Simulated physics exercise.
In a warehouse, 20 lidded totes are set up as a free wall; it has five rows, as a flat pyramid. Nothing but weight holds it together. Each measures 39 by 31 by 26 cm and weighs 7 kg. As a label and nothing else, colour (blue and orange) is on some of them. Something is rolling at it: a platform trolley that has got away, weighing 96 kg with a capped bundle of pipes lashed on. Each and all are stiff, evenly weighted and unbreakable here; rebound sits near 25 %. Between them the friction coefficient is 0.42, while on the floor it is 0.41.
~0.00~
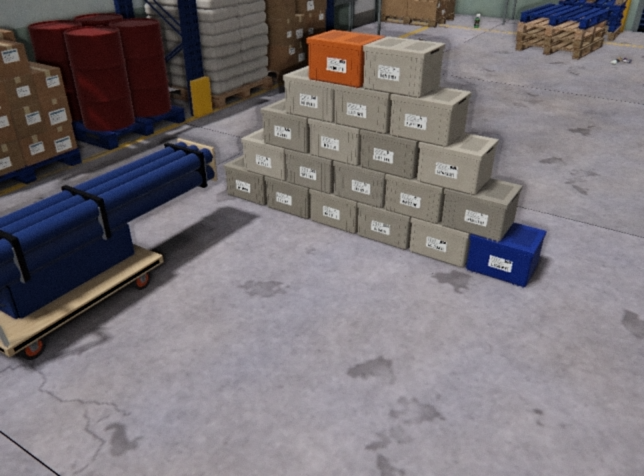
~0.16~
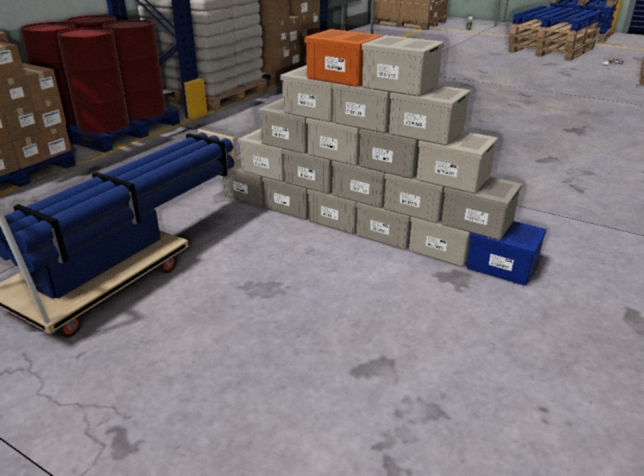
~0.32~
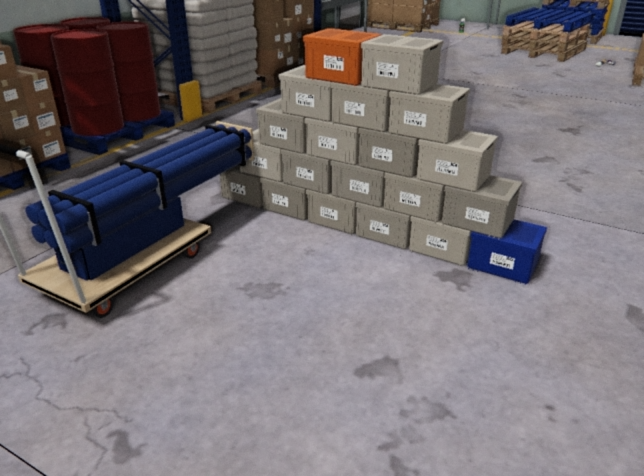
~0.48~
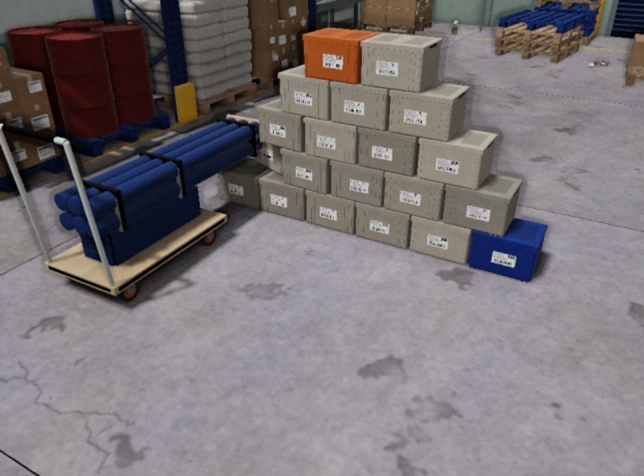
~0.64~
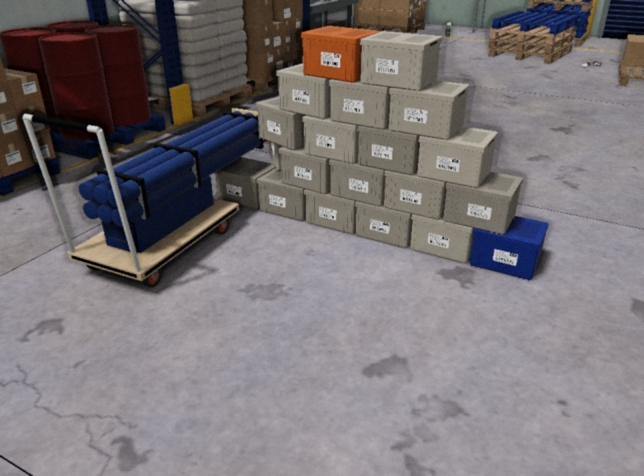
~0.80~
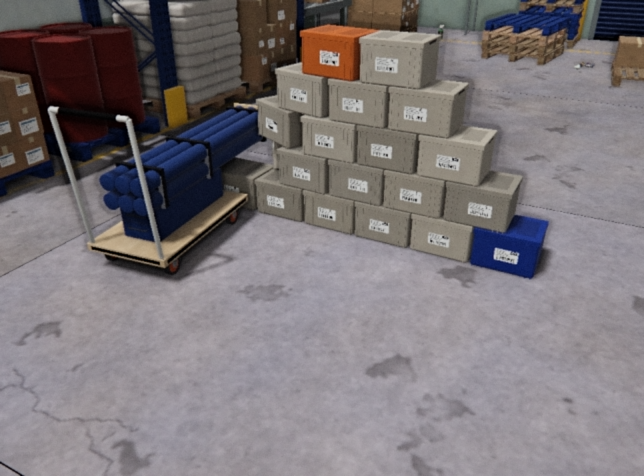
A platform trolley loaded with long blue rolls rolled in from the left toward a stepped wall of grey totes, and its load pushed into the wall's left side, nudging a few totes slightly.
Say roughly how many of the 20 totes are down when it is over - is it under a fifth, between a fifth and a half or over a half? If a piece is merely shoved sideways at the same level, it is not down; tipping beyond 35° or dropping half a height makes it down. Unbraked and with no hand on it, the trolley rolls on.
Fewer than one in five.
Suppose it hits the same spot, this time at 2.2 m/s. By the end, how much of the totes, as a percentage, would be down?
At that speed, around 0 percent of them would finish down.
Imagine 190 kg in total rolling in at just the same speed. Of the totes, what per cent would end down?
In that case about 10 per cent.
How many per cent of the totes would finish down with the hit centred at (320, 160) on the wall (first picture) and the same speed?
Result: Near 50 per cent down.
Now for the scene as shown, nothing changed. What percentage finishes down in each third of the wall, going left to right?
Per cent - left 20, middle 0, right 0.
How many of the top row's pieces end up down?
Exactly 0.
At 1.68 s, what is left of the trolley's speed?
I'd put it at roughly 0.4 m/s.
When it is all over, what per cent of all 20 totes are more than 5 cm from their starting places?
Shifted share: 20 %.
After 1.00 s, load 72 cm past the wall's line, still rolling; none of the 20 totes down, 5 disturbed; orange tote shifted 29 mm.
After 1.24 s, load 90 cm past the wall's line, still rolling; none of the 20 totes down, 5 disturbed; orange tote shifted 35 mm.
After 1.68 s, load 1.13 m past the wall's line, still rolling; 1 of the 20 totes down; orange tote shifted 35 mm.
At rest (2.8 s), load 1.32 m past the wall's line, stopped; 1 of the 20 totes down; orange tote shifted 35 mm; blue tote unmoved. That is 5 per cent. As the last picture would show them, middles, orange tote near (341, 52), blue tote near (509, 243).
